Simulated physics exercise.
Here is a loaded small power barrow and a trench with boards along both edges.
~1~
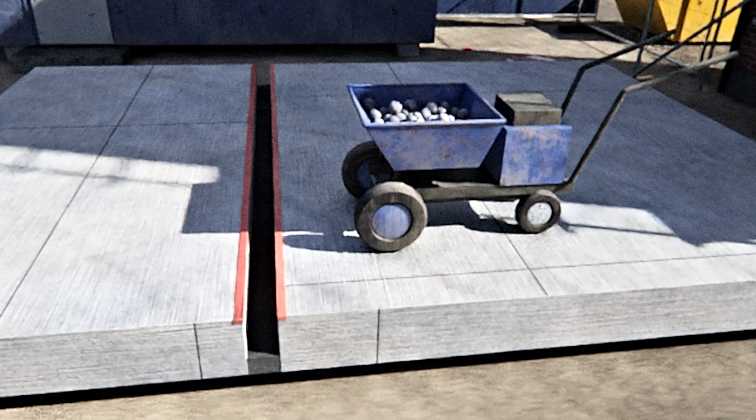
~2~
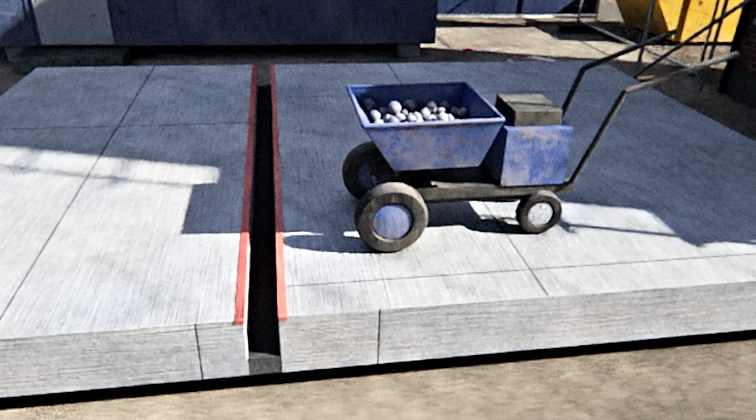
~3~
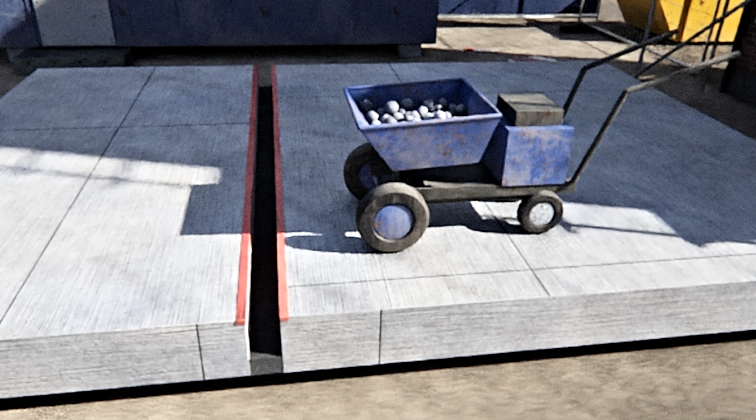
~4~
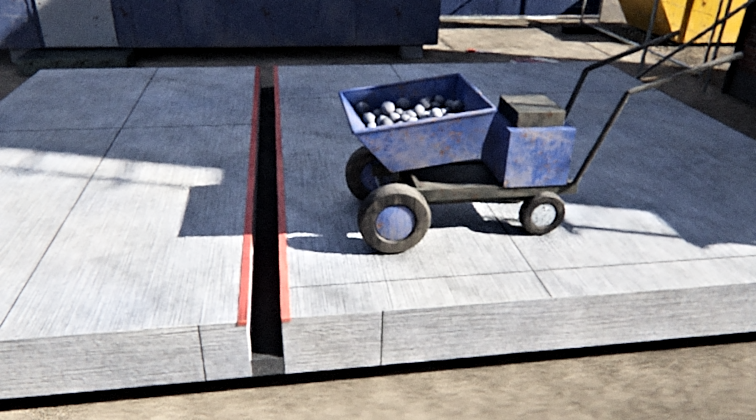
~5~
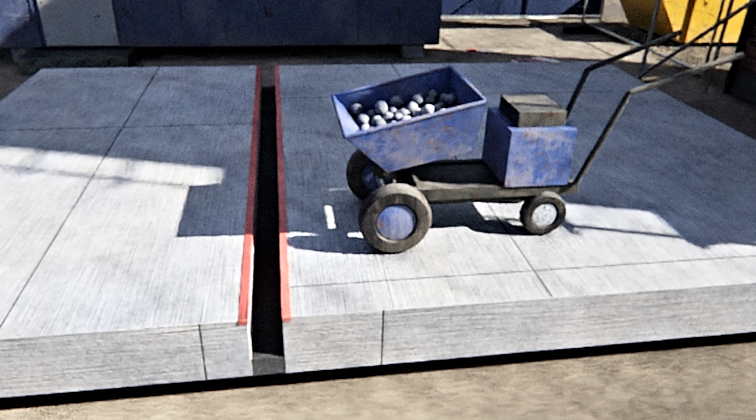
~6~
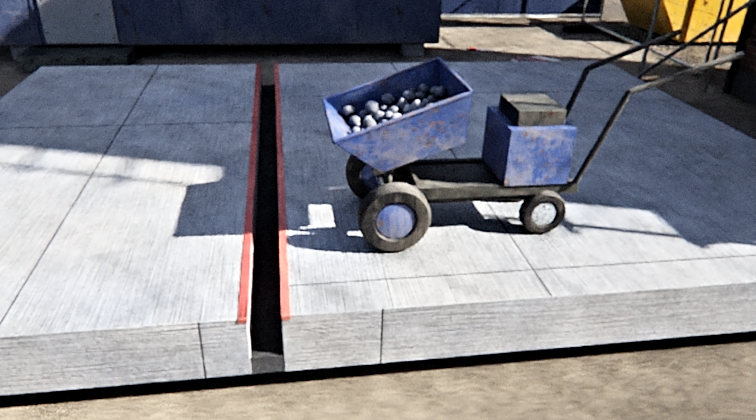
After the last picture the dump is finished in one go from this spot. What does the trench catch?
It catches more than half.
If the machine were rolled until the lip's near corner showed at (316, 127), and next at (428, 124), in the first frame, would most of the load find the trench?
First not half, then less than half.
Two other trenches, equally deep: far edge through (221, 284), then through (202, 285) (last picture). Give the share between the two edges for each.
Roughly 100 per cent, and 100 per cent.
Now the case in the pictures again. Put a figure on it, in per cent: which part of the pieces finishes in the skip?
About 0 per cent.
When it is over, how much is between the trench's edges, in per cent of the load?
Some 75 per cent.
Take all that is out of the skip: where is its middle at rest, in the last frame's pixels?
At about (261, 240).
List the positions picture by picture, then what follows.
In the first picture, lip of the skip near (365, 125), level; top of the load near (417, 118), round cobbles; first edge of the trench near (281, 280); far edge near (241, 283), the trench under half as wide as the skip, and about as deep as wide.
In the second picture, lip of the skip near (364, 126), level; top of the load near (431, 121).
In the third picture, lip of the skip near (360, 128), tipped barely; top of the load near (440, 118).
In the fourth picture, lip of the skip near (354, 133), tipped a little; top of the load near (425, 118).
In the fifth picture, lip of the skip near (345, 137), tipped a little; top of the load near (436, 110).
In the sixth picture, lip of the skip near (334, 142), tipped clearly; top of the load near (426, 104); first edge of the trench near (285, 280); far edge near (245, 282).
Shortly afterwards, skip tipped steeply; the whole lot in the skip.
Next, skip tipped right over; the bulk in the skip; only a few short of the trench; a little in or heaped over the trench; only a few beyond it; only a few falling.
Some moments later, skip tipped right over; a little in the skip; only a few short of the trench; near two thirds in or heaped over the trench; a little beyond it.
In the end, skip tipped right over; only a few short of the trench; the bulk in or heaped over the trench; near a quarter beyond it.
